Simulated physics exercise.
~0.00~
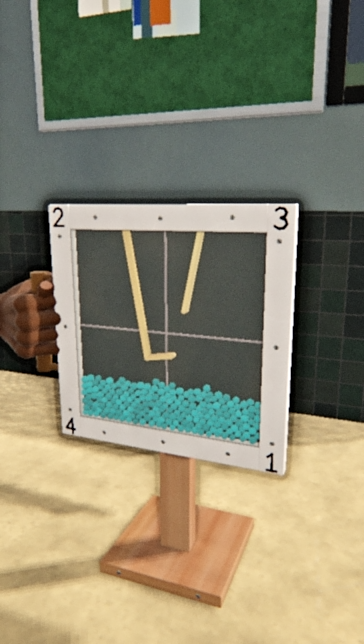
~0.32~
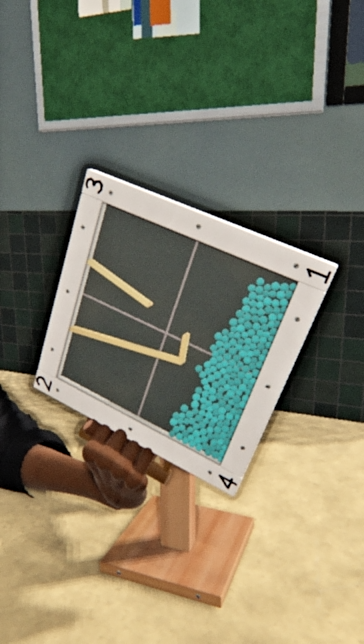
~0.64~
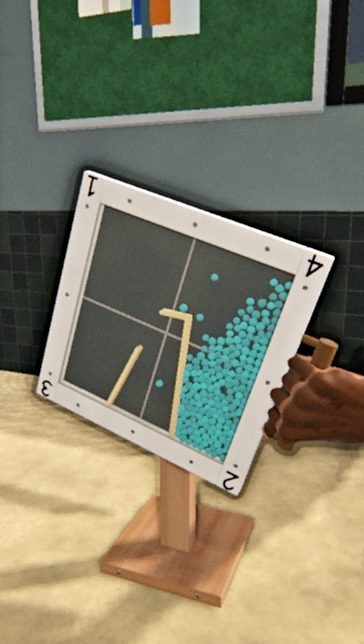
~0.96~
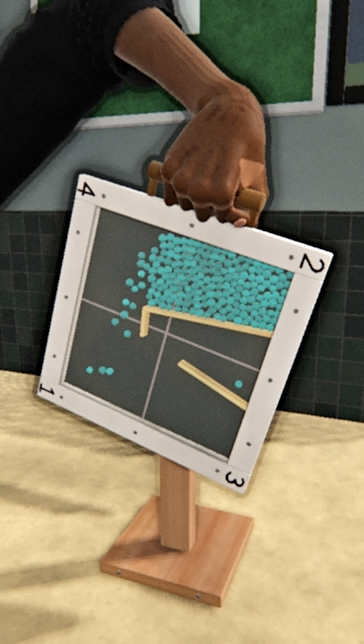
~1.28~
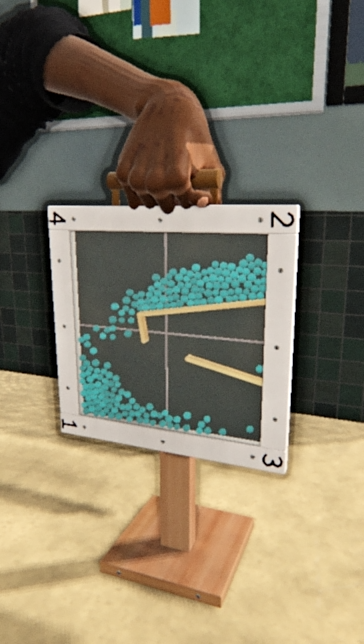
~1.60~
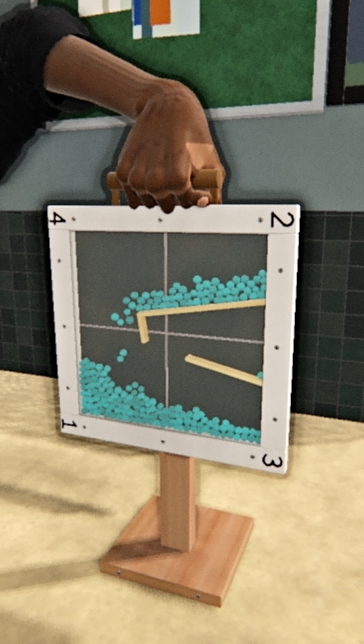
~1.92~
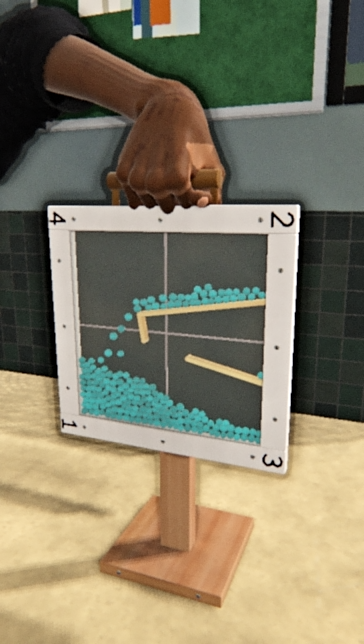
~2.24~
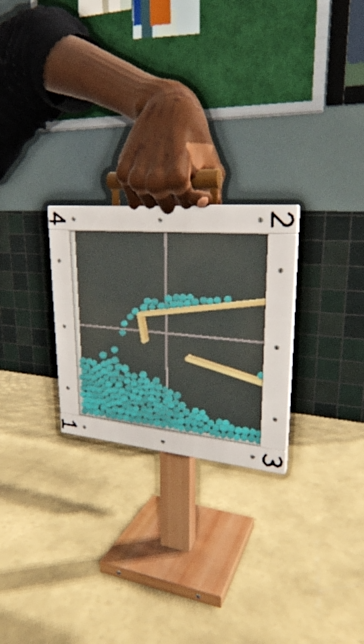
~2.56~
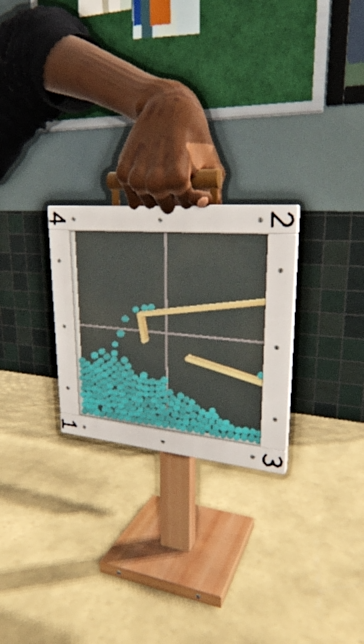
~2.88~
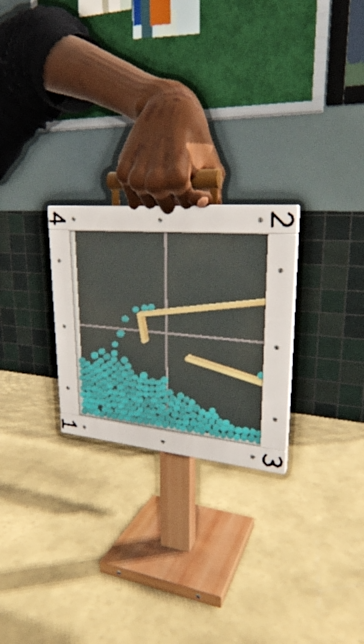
The video shows a hand turning an upright, clear-faced box of turquoise beads counterclockwise through three quarters of a turn, then holding it still as beads stream left off an upper ledge, ending mostly heaped along the bottom, deepest at left, with a few left on the ledges.
